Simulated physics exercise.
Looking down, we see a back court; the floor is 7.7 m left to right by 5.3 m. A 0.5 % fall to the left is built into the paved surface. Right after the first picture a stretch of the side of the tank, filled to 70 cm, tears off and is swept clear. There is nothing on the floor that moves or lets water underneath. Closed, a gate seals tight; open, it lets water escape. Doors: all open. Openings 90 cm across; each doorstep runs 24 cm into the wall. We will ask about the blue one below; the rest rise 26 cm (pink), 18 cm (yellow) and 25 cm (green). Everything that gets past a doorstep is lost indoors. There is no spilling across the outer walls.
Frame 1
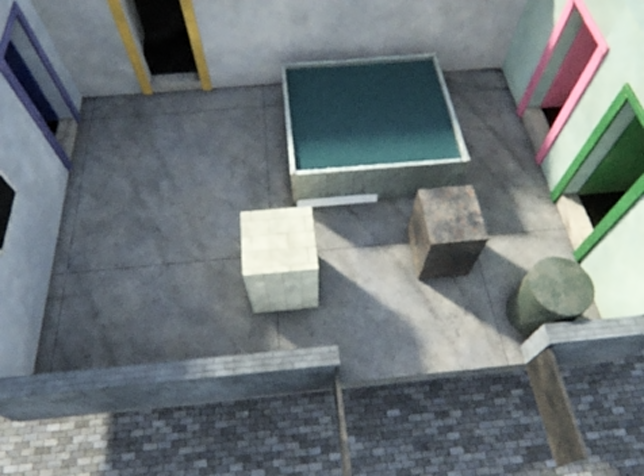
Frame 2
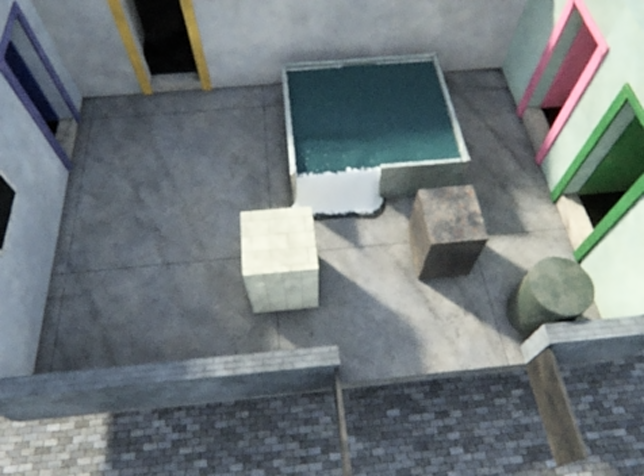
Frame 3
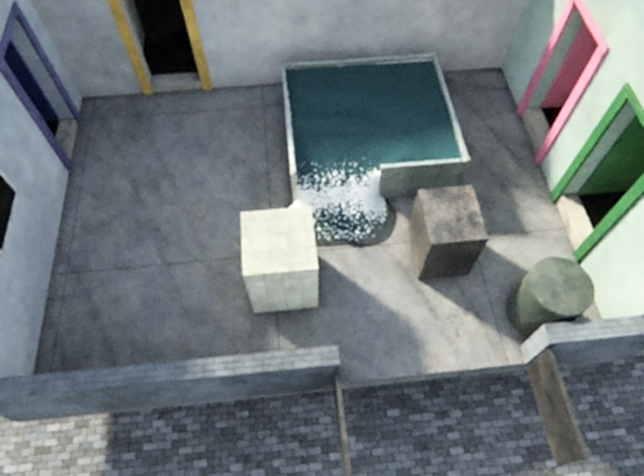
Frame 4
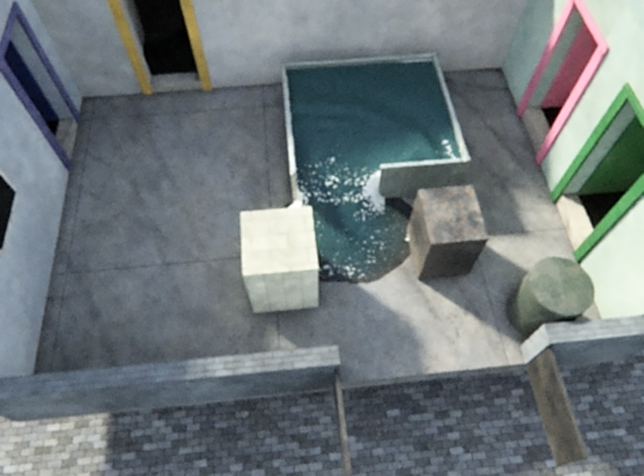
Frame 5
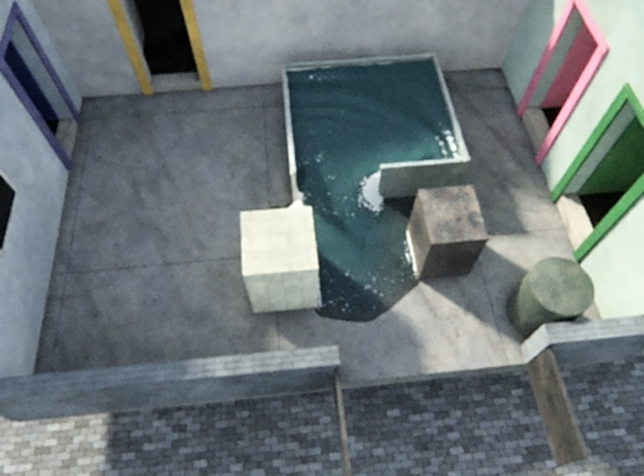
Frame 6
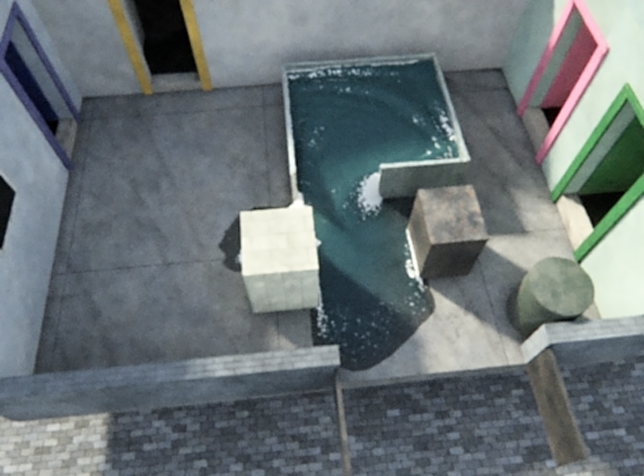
A walled back court with a grey paved floor is seen from high above by a still camera. A raised tank of dark teal water stands at the back, with a pale block, a brown block and a green cylinder before it, and blue, yellow, pink and green doorframes around. Part of the tank's front side disappears, and foaming water pours out, spreads forward between the blocks and curls behind the pale one.
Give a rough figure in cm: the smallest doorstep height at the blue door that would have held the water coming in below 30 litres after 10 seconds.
6 cm.
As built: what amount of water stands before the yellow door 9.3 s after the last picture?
The depth there is around 7.5 cm.
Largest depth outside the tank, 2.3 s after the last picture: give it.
Roughly 34 cm.
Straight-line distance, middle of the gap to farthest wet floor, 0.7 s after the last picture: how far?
About 3.2 m.
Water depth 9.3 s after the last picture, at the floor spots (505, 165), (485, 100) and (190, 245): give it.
Roughly 0, 0 and 6 centimetres.
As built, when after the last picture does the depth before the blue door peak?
At roughly 6.5 s.
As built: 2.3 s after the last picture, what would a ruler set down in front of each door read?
Pink door 0 cm, yellow door 0 cm, green door 1 cm, blue door 10 cm.
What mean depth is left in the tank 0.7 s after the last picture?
Average depth: Approx. 51 cm.
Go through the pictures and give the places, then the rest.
The first picture shows still water, 70 cm deep, in the tank at (369, 113); the blue door at (47, 101) is dry.
In the second picture, the gap is at (337, 188), the front 0.4 m out at (366, 215); the back of the tank holds 70 cm.
In the third picture, the gap is at (337, 190), the front 0.8 m out at (363, 242); the back of the tank holds 70 cm.
In the fourth picture, the front is at (340, 277), 1.4 m from the gap at (337, 191); 2.3 m2 of floor is wet, 70 cm left at the back.
In the fifth picture, the gap is at (337, 191), the front 2.0 m out at (349, 316); the back of the tank holds 69 cm.
In the sixth picture, the front is at a hidden place, 2.6 m from the gap at (337, 191); 4.4 m2 of floor is wet, 64 cm left at the back; 3.4 m in a straight line remain to the blue door at (47, 101).
Then, 0.7 s after the last picture water covers 25 % of the floor, deepest (53 cm) near (311, 247); it has not reached the blue door.
Then, 2.3 s after the last picture water covers 55 % of the floor, deepest (34 cm) near (311, 247); 10 cm at the blue door, 0 litres in over its 17 cm doorstep.
Then, 9.3 s after the last picture water covers 75 % of the floor, deepest (12 cm) near (299, 248); 9 cm at the blue door, 0 litres in over its 17 cm doorstep.
At the blue door as built, the water peaked near 10 cm, 6.5 s after the last picture.
Run again over the same 10 s with other heights there, 44 litres in over 5 cm, 22 litres over 6.5 cm. The limit of 30 litres is kept from about 6 cm up.
